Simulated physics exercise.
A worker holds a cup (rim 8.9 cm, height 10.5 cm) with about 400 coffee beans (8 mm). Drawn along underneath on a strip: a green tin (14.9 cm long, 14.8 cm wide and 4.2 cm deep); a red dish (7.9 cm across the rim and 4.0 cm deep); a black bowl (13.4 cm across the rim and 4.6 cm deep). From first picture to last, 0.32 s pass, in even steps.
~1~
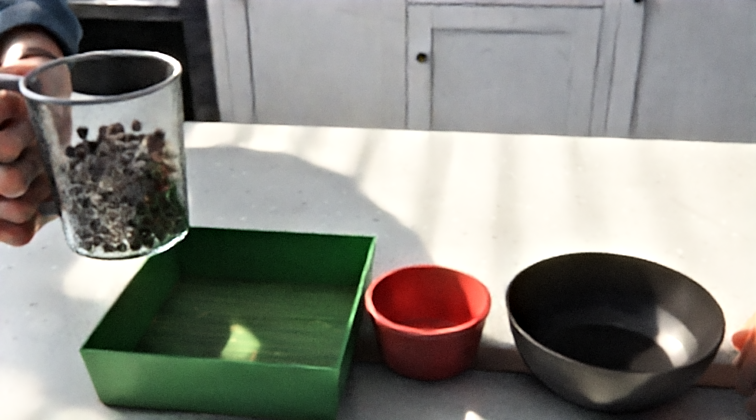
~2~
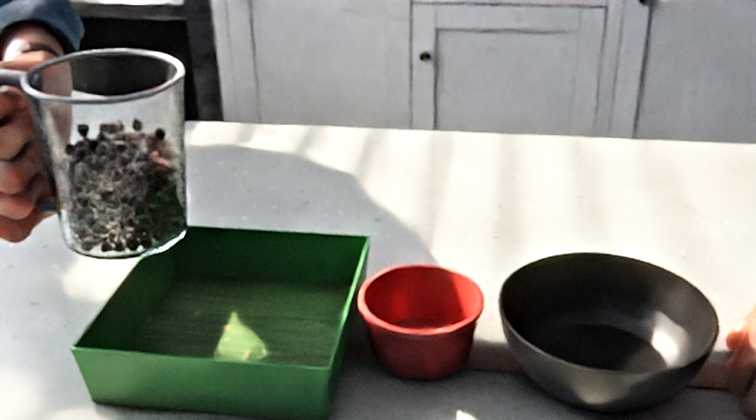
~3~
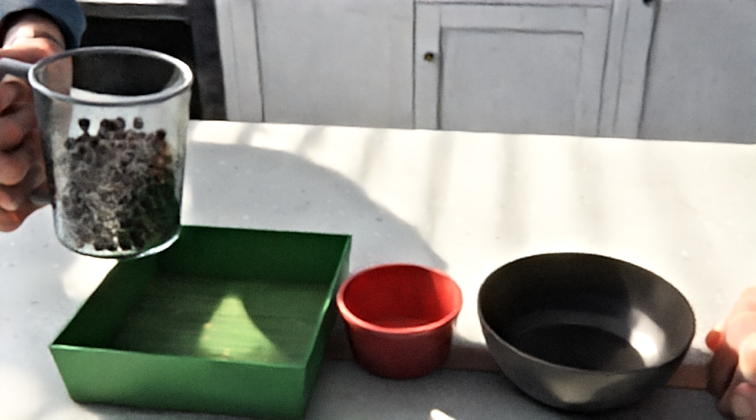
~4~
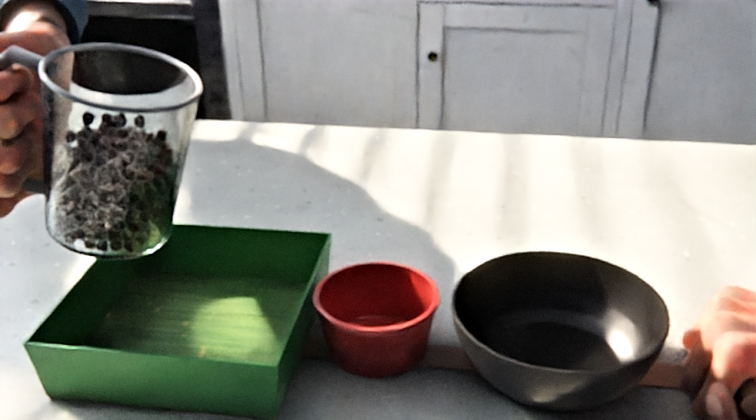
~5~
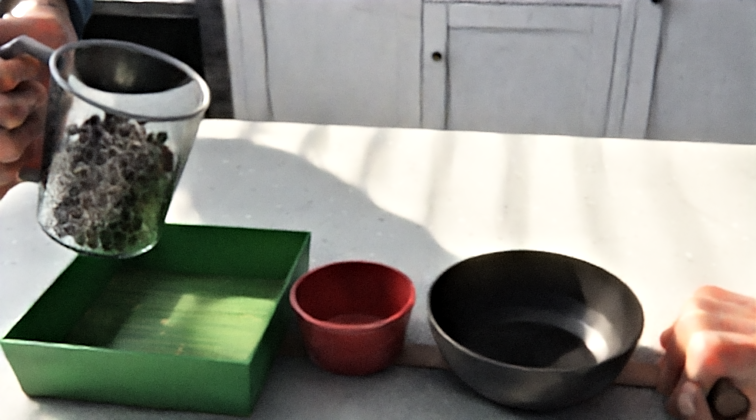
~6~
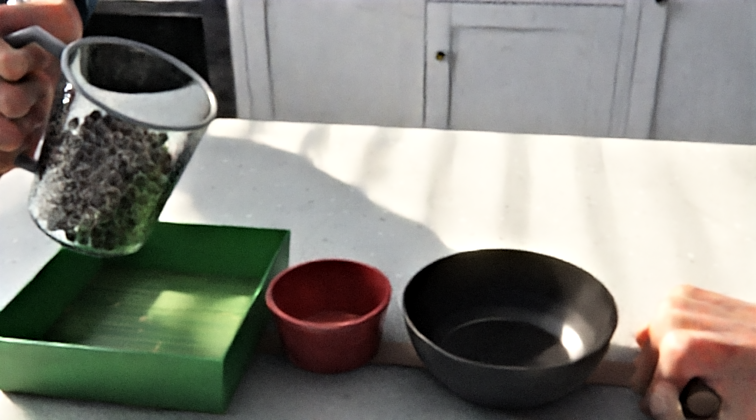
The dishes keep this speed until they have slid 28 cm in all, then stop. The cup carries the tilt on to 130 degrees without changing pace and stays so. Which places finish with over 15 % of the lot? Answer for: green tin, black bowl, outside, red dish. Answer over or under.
Green tin: Under, black bowl: Over, outside: Under, red dish: Under.
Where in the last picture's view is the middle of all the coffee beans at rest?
At about (211, 315).
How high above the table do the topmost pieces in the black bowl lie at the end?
Roughly 4.5 cm.
Then, 0.37 s after the last picture, tilt 70 degrees; cup 100 %; middle of all pieces on or above the table near (88, 167).
Then, 0.69 s after the last picture, tilt 104 degrees; cup 100 %; middle of all pieces on or above the table near (97, 166).
Then, 0.97 s after the last picture, tilt 130 degrees; cup 25 %, black bowl 75 %; middle of all pieces on or above the table near (192, 280).
Then, 1.24 s after the last picture, tilt 130 degrees; black bowl 100 %; middle of all pieces on or above the table near (208, 314).
In the end, cup 0 %, red dish 0 %, outside 0 %, black bowl 100 %, green tin 0 %.
